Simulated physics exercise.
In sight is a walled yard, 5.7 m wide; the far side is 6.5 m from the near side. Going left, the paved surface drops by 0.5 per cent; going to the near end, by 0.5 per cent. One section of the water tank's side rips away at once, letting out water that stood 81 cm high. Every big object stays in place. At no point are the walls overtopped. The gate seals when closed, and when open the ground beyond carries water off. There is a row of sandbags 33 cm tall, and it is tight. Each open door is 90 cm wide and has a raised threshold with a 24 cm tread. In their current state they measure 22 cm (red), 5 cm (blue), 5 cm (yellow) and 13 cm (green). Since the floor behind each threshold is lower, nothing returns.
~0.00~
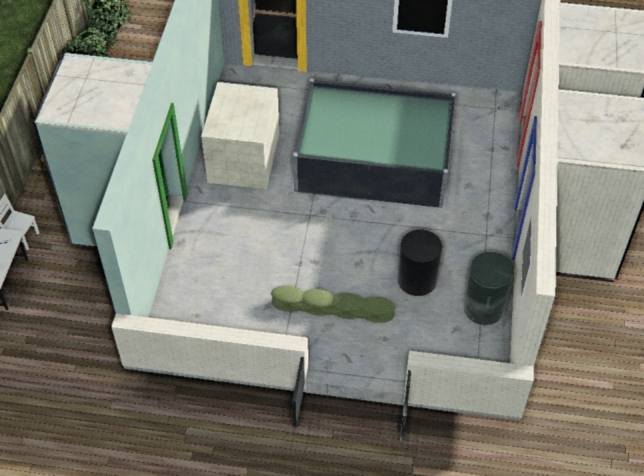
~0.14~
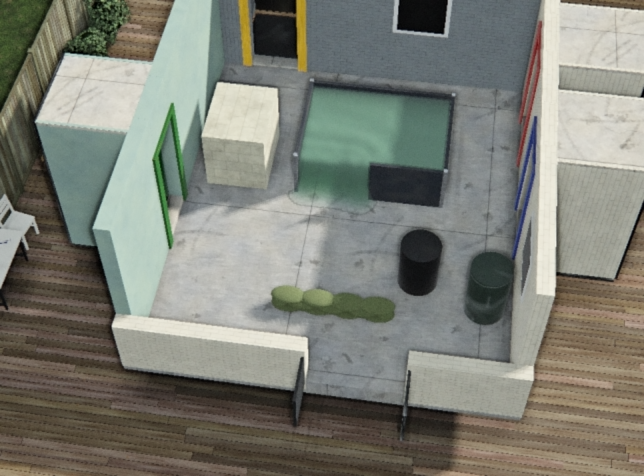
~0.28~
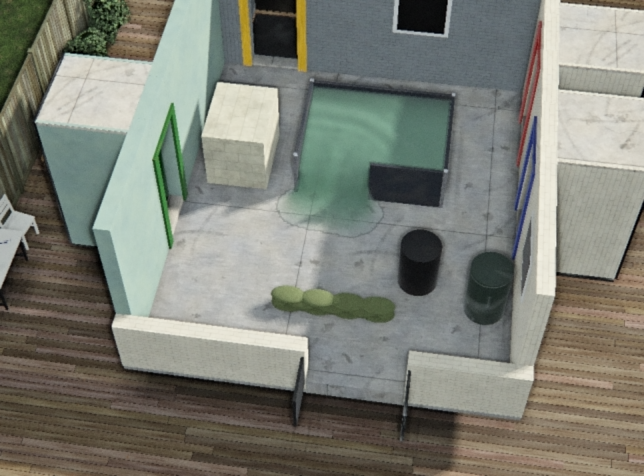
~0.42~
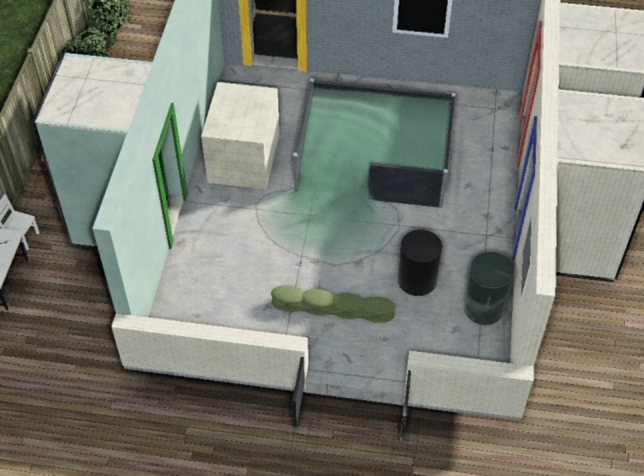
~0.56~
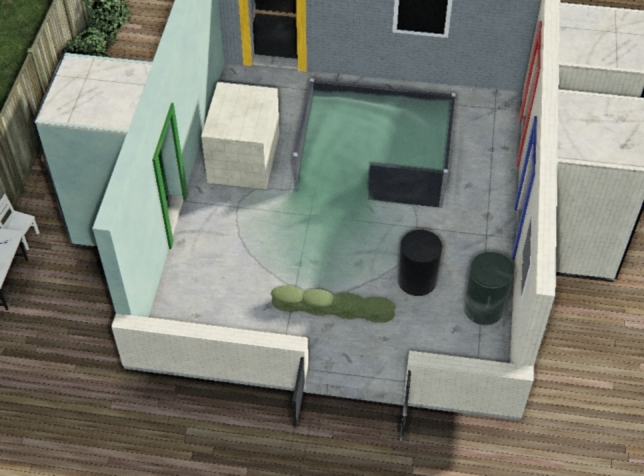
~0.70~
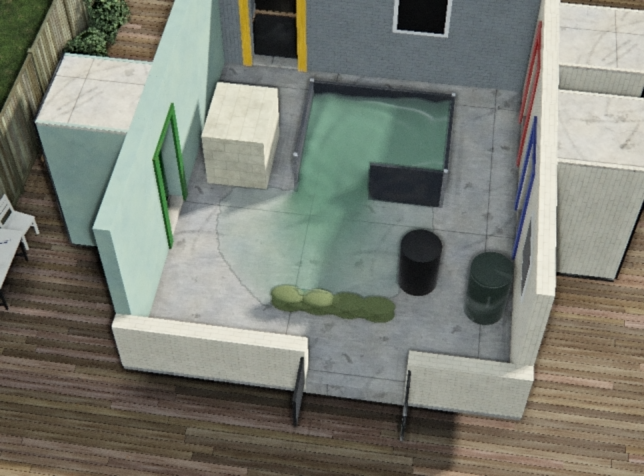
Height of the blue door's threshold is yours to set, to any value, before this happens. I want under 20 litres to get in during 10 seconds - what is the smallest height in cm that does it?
You would need about 7 cm.
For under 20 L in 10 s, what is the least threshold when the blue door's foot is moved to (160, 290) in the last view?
Around 31 cm would do it.
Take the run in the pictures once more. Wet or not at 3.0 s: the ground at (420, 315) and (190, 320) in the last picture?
Note: Point one reached; point two reached.
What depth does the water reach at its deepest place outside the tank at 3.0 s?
Close to 36 centimetres.
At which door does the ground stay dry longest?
Door: Yellow.
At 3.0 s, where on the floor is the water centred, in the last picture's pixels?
My guess is close to (327, 238).
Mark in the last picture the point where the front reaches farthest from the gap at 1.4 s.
I'd put the front's tip around (152, 348).
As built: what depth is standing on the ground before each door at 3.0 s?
Lab note, cm: Red 0; blue 4; yellow 0; green 10.
After 1.4 s water covers 40 % of the floor, deepest (48 cm) near (302, 298); it has not reached the blue door.
After 3.0 s water covers 55 % of the floor, deepest (36 cm) near (155, 299); 4 cm at the blue door, 0 litres in over its 5 cm threshold.
After 10.0 s water covers 95 % of the floor, deepest (14 cm) near (141, 346); 8 cm at the blue door, 39 litres in over its 5 cm threshold.
At the blue door as built, the water arrived by 2.6 s and peaked near 11 cm at 7.0 s.
Run again over the same 10 s with other heights there, 33 litres in over 5.5 cm, 15 litres over 7.5 cm. The limit of 20 litres is kept from about 7 cm up.
